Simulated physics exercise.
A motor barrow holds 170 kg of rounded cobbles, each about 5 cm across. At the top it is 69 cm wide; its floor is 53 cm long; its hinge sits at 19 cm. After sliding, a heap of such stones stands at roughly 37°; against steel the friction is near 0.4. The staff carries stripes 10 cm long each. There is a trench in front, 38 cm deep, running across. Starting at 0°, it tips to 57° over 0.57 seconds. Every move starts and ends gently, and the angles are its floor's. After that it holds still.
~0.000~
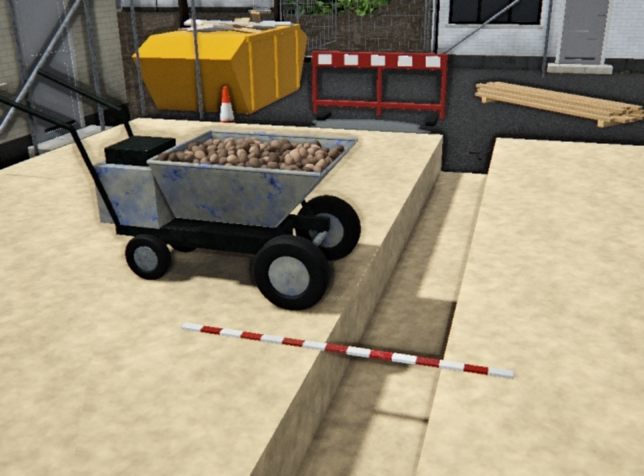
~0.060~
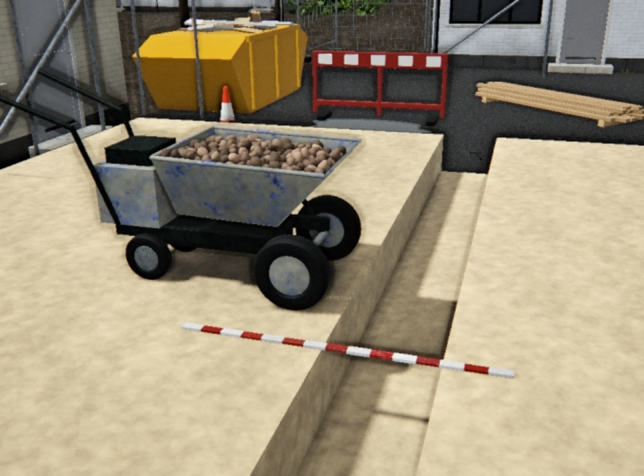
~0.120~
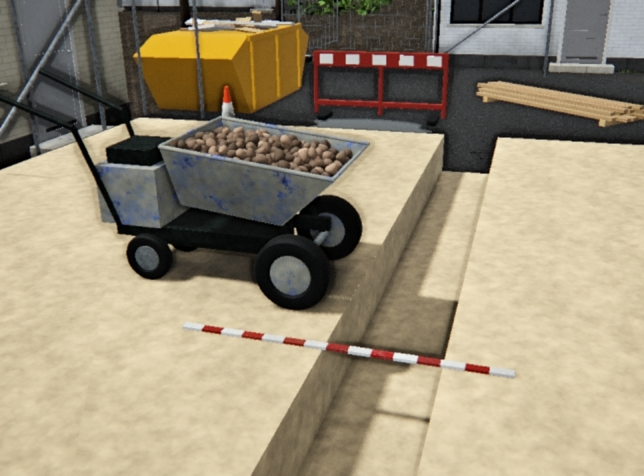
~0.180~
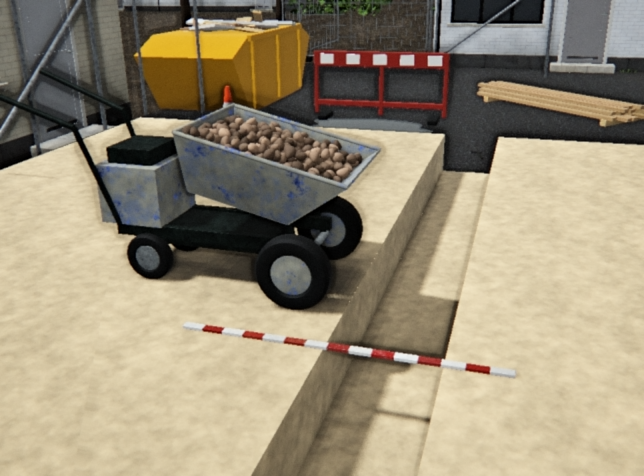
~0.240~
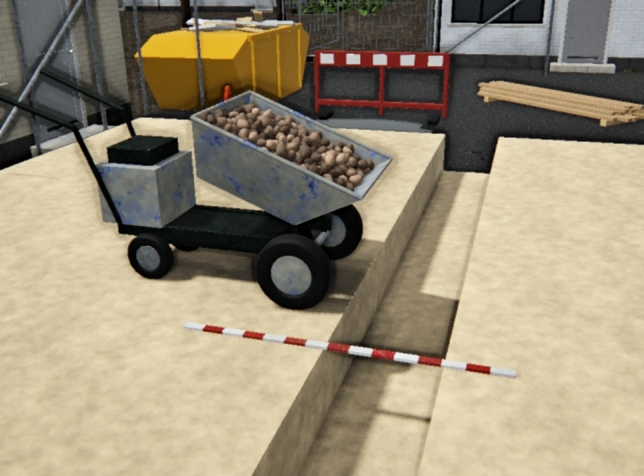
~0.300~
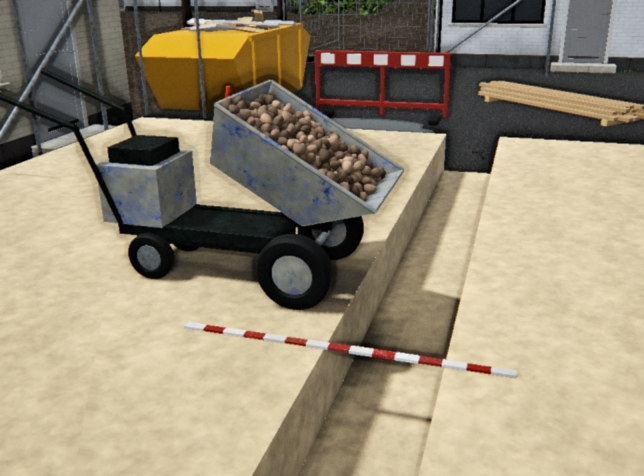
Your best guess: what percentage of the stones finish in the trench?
My guess is about 40 per cent.
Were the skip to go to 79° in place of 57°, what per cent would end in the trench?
Roughly 40 per cent would end in the trench.
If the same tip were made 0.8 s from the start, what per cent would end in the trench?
I'd put it at roughly 45 per cent.
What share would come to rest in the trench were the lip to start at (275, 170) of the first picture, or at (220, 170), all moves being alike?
Result: Close to 70 then close to 65 per cent.
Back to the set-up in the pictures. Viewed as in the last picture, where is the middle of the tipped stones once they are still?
About (470, 297).
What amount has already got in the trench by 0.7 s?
I'd put it near 15 per cent.
After 0.4 s the floor is at 48°; 100 % in the skip; the foremost stones are at (396, 205).
After 0.7 s the floor is at 57°; 86 % in the skip, 13 % in the trench, 1 % past the trench; the foremost stones are at (466, 258).
After 1.0 s the floor is at 57°; 40 % in the skip, 17 % in the trench, 42 % past the trench; the foremost stones are at (611, 320).
After 3.0 s the floor is at 57°; 17 % in the skip, 40 % in the trench, 43 % past the trench; the foremost stones are past the picture's edge.
